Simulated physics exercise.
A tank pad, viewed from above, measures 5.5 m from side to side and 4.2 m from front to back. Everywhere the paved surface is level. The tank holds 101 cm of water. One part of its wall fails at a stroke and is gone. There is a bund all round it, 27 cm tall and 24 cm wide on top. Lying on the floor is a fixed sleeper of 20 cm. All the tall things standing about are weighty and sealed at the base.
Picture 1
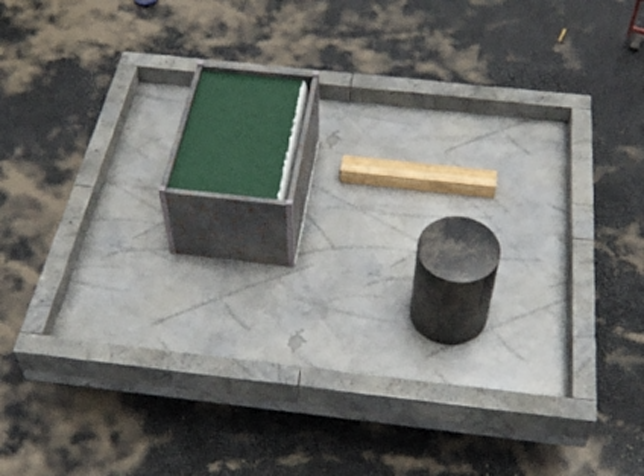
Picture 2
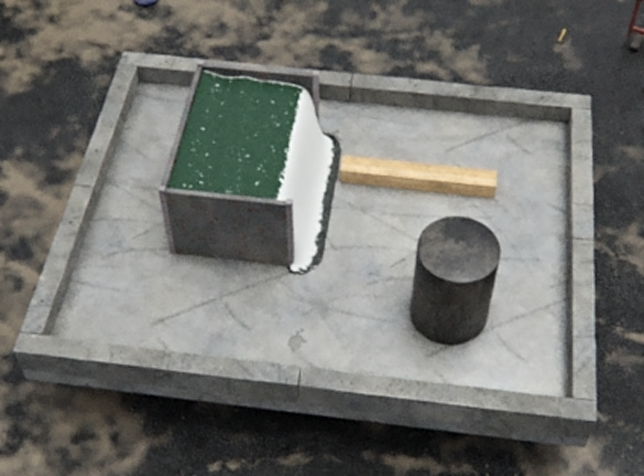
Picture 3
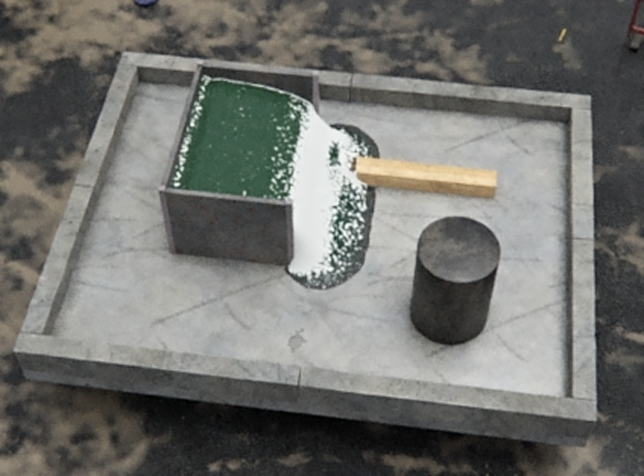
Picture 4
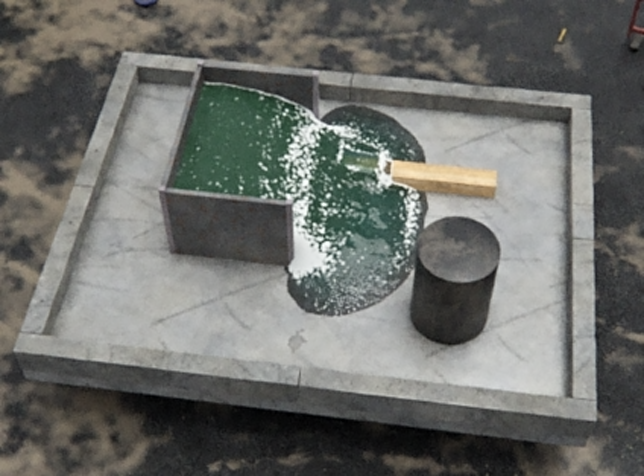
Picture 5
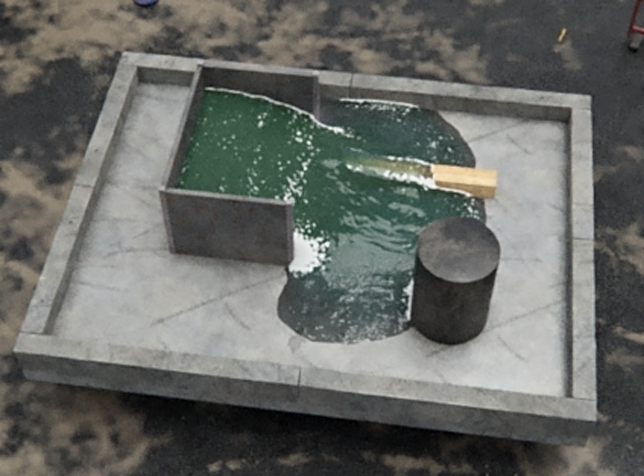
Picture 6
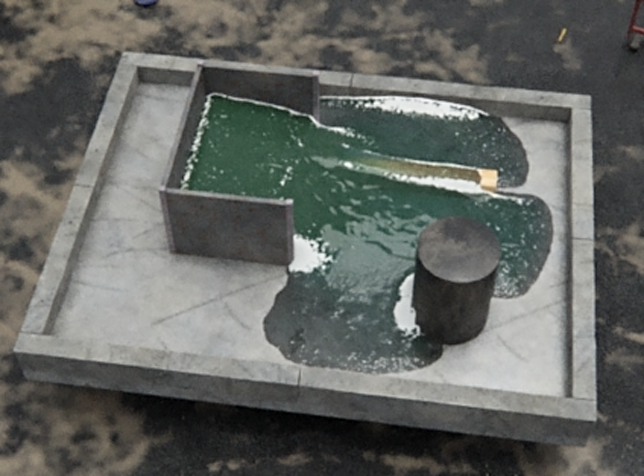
On a walled concrete pad, green water pours rightward from an open-sided tank, spreading around a cylinder.
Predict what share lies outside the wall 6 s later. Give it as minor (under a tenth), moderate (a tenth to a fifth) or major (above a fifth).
Two-twentieths to four-twentieths ends up outside.
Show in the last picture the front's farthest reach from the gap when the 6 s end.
About pixel (555, 408).
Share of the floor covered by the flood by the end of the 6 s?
Covered: Roughly 100 %.
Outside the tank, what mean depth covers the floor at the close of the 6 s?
About 10 centimetres.
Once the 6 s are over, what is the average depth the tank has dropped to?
Some 13 cm.
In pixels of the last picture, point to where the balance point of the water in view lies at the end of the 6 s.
Centre: Approx. (321, 230) px.
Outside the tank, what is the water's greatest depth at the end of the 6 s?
It tops out at some 21 cm.
A moment later water covers 50 % of the floor and is deepest (55 cm) near (427, 280); 0 % is over the wall.
Soon after water covers 50 % of the floor and is deepest (41 cm) near (427, 280); 1 % is over the wall.
Next water covers 55 % of the floor and is deepest (36 cm) near (557, 174); 11 % is over the wall.
Later on water covers 70 % of the floor and is deepest (24 cm) near (555, 408); 14 % is over the wall.
At the end water covers 75 % of the floor and is deepest (21 cm) near (109, 173); 14 % is over the wall.
